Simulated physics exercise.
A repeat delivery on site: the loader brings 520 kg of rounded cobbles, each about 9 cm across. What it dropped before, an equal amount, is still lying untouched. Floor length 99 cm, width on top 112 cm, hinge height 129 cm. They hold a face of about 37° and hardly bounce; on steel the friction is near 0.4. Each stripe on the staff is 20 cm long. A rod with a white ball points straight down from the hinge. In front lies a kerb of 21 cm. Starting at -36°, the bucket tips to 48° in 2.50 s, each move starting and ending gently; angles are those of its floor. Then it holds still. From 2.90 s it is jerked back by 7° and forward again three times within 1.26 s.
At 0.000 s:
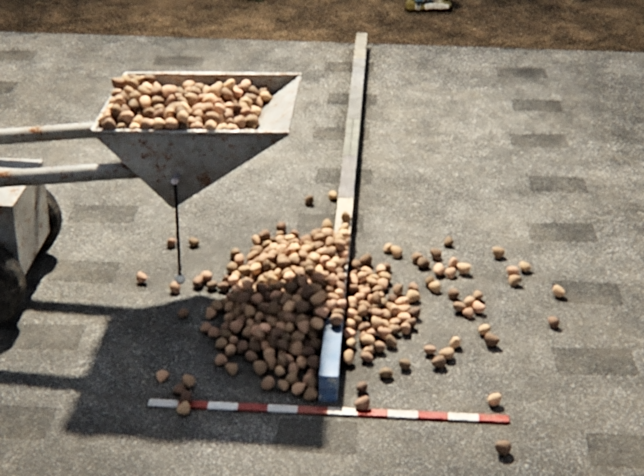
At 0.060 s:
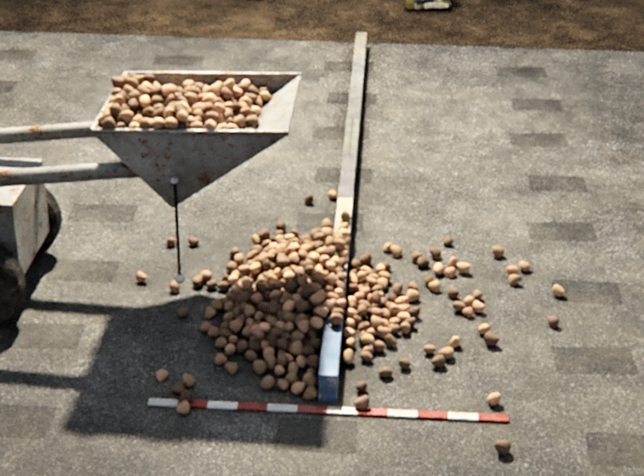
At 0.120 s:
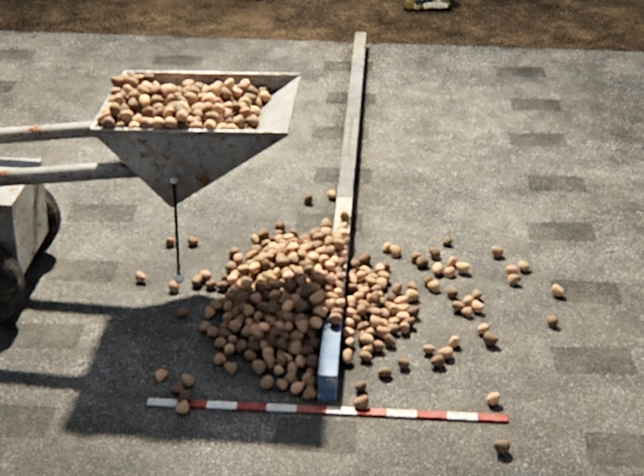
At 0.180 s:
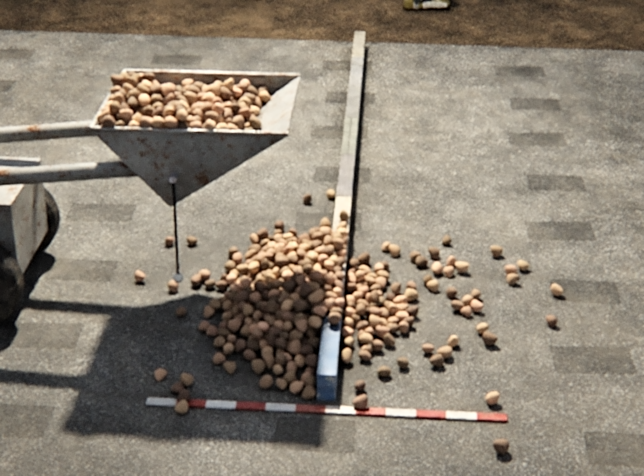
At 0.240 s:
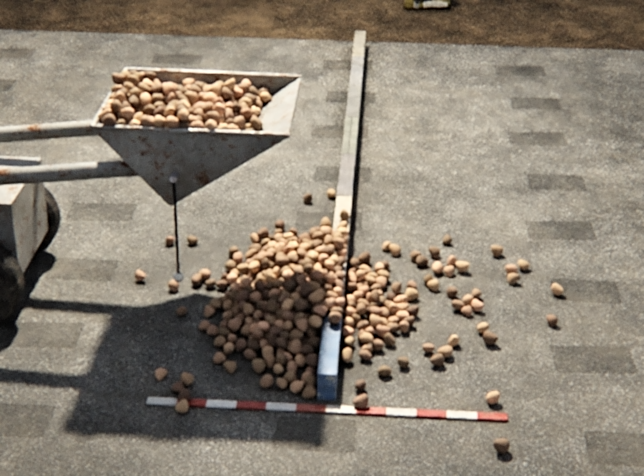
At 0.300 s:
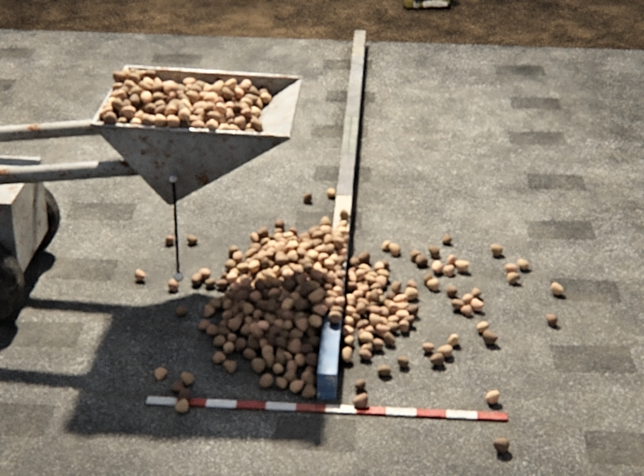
On sunlit grey paving with darker patches and a strip of brown ground behind, seen from above at a slant, a grey metal bucket full of tan cobbles hangs on two arms from a machine at the left. Below lies a heap of similar cobbles, straddling a long pale kerb behind a red-and-white staff, with strays scattered around. The bucket barely tilts, its stones scarcely shifting, while the heap lies still.
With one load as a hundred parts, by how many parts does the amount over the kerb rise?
About 25 per cent.
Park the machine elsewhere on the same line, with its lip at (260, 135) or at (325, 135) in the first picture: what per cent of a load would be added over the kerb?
Near 10 per cent from the first place, 65 from the second.
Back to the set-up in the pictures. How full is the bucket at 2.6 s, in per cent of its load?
About 0 per cent.
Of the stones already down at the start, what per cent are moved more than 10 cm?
Roughly 25 per cent of them.
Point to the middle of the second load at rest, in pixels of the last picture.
Their middle is at about (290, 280).
After 1.9 s the floor is at 35°; in per cent of one load, 76 in the bucket, 106 on this side of the kerb, 19 over the kerb; the foremost stones are at (518, 303).
After 2.6 s the floor is at 48°; in per cent of one load, 2 in the bucket, 159 on this side of the kerb, 39 over the kerb; the foremost stones are at (522, 290).
After 4.6 s the floor is at 48°; in per cent of one load, 0 in the bucket, 157 on this side of the kerb, 44 over the kerb; the foremost stones are at (537, 282).
After 7.3 s the floor is at 48°; in per cent of one load, 0 in the bucket, 157 on this side of the kerb, 44 over the kerb; the foremost stones are at (537, 282). Net gain over the kerb, 25.
